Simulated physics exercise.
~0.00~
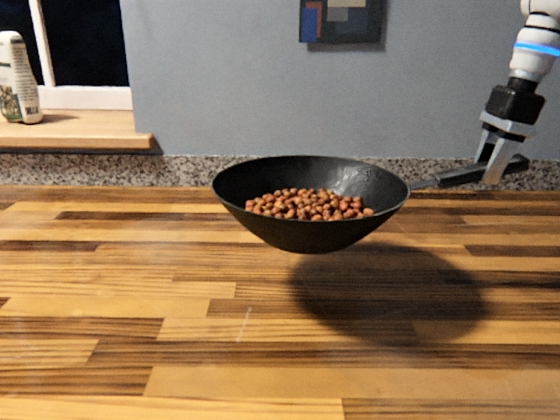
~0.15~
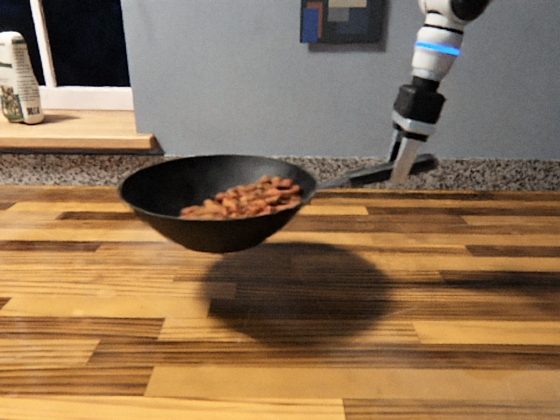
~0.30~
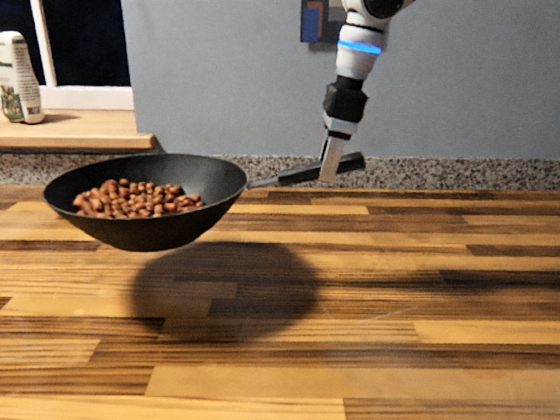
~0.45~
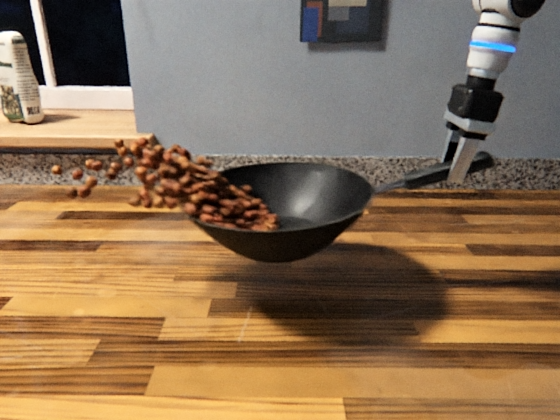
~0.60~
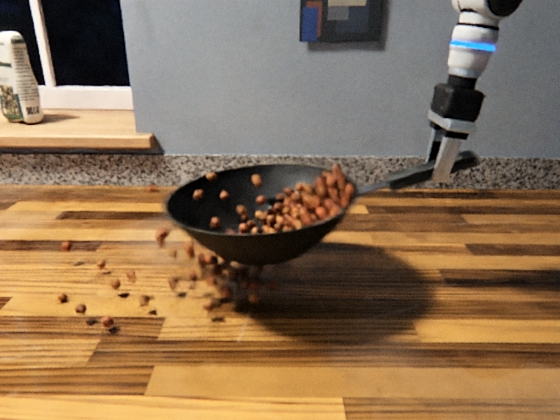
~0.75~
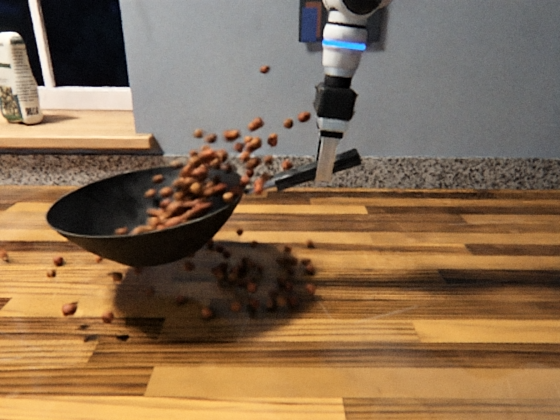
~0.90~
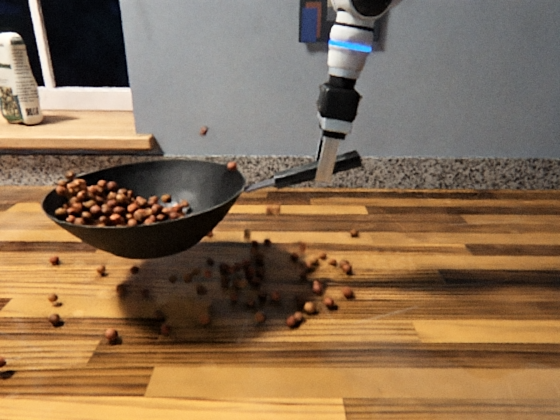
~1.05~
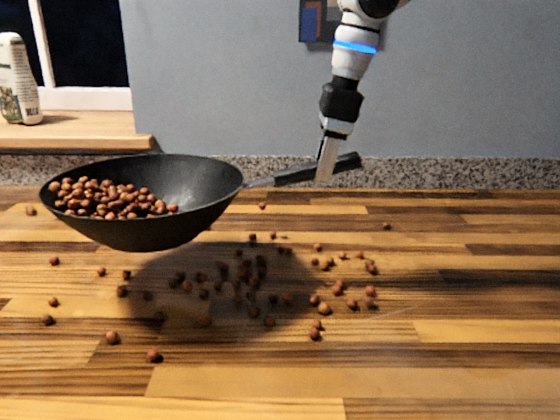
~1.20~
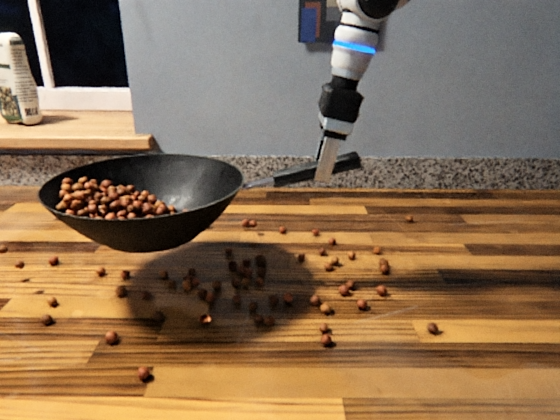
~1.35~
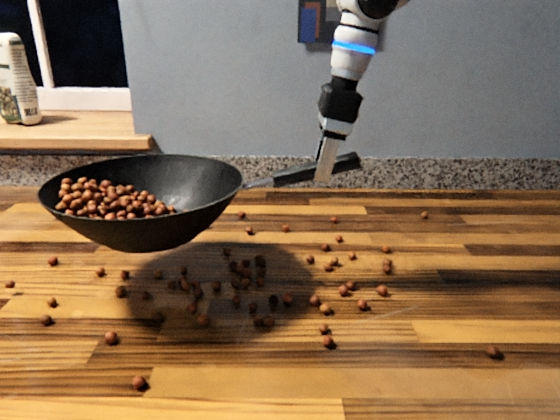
Hazelnuts flying from a black wok as a robot arm jerks it left, right and left again, leaving many scattered below.
